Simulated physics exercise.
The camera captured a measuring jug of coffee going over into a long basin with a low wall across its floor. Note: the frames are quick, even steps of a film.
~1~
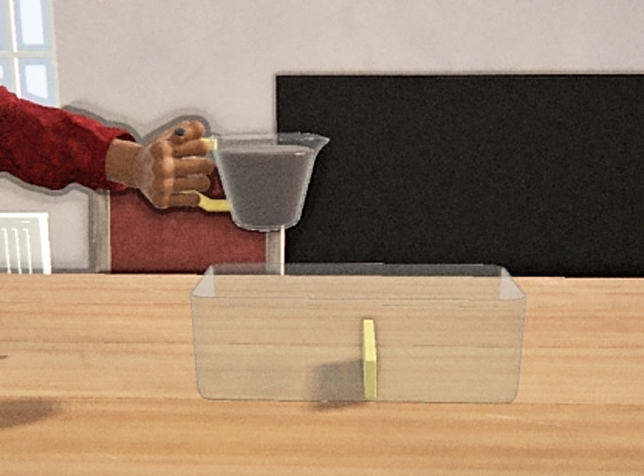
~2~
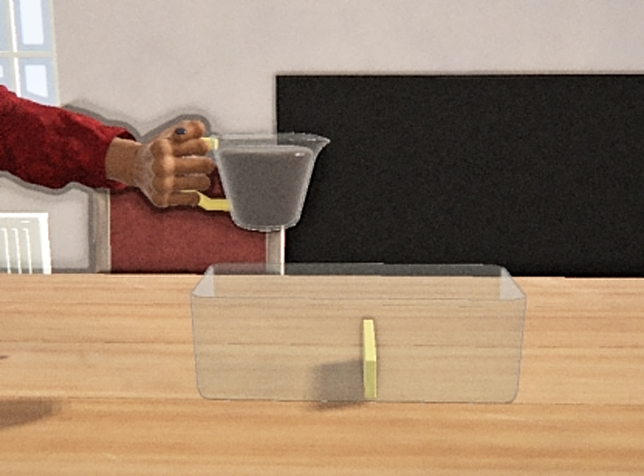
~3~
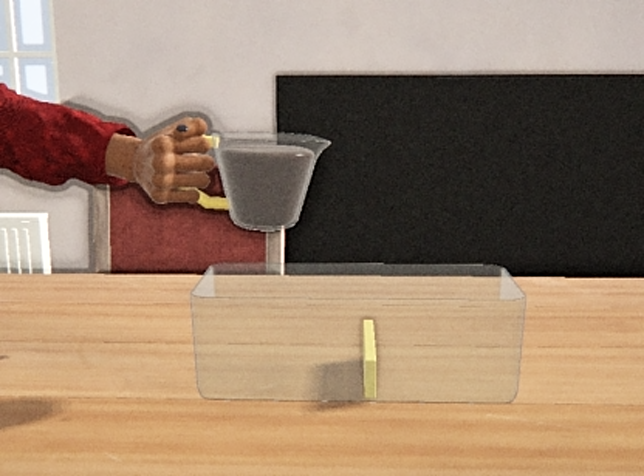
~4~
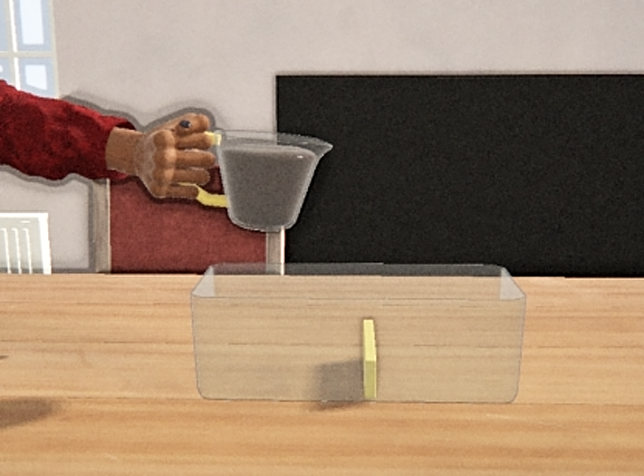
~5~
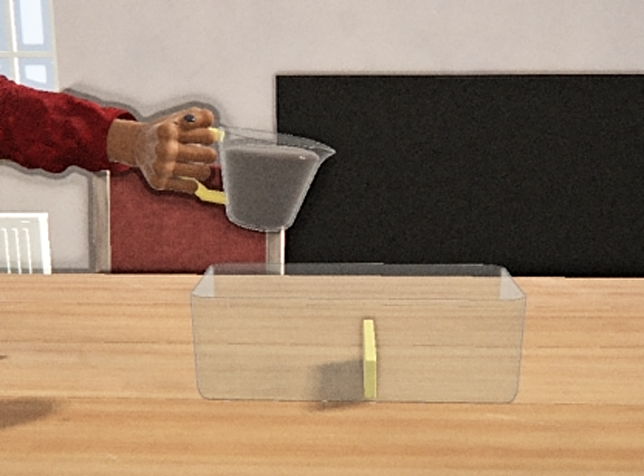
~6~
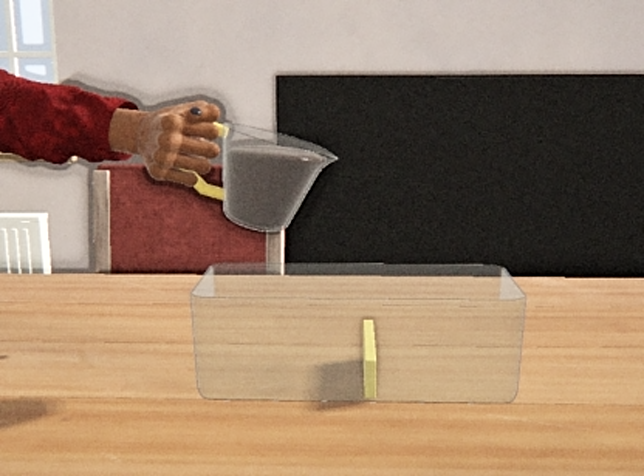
Hand in a red sleeve holding a clear jug of dark liquid above a long basin, then slowly tilting it rightward.
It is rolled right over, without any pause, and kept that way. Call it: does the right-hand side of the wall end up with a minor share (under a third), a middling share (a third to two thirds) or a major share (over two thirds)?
The right side gets a middling share.
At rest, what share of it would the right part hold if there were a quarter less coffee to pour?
About 30 parts in a hundred, give or take.
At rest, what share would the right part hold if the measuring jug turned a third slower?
Somewhere near 60 percent.
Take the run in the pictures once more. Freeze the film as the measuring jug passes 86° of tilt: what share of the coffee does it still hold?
Some 45 per cent.
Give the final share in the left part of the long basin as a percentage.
It comes to some 55 per cent.
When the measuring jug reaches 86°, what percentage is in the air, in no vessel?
It's close to 30 per cent.
A moment on, the measuring jug is tipped on its side and 46 per cent is still to pour, 3 is left of the wall and 23 right of it.
Next, the measuring jug is tipped right over and 1 per cent is still to pour, 51 is left of the wall and 45 right of it.
Then the measuring jug is tipped right over and 0 per cent is still to pour, 53 is left of the wall and 46 right of it.
Later the measuring jug is tipped right over and 0 per cent is still to pour, 53 is left of the wall and 46 right of it.
Finally, 53 per cent lies left of the wall, 46 right of it and 1 outside.
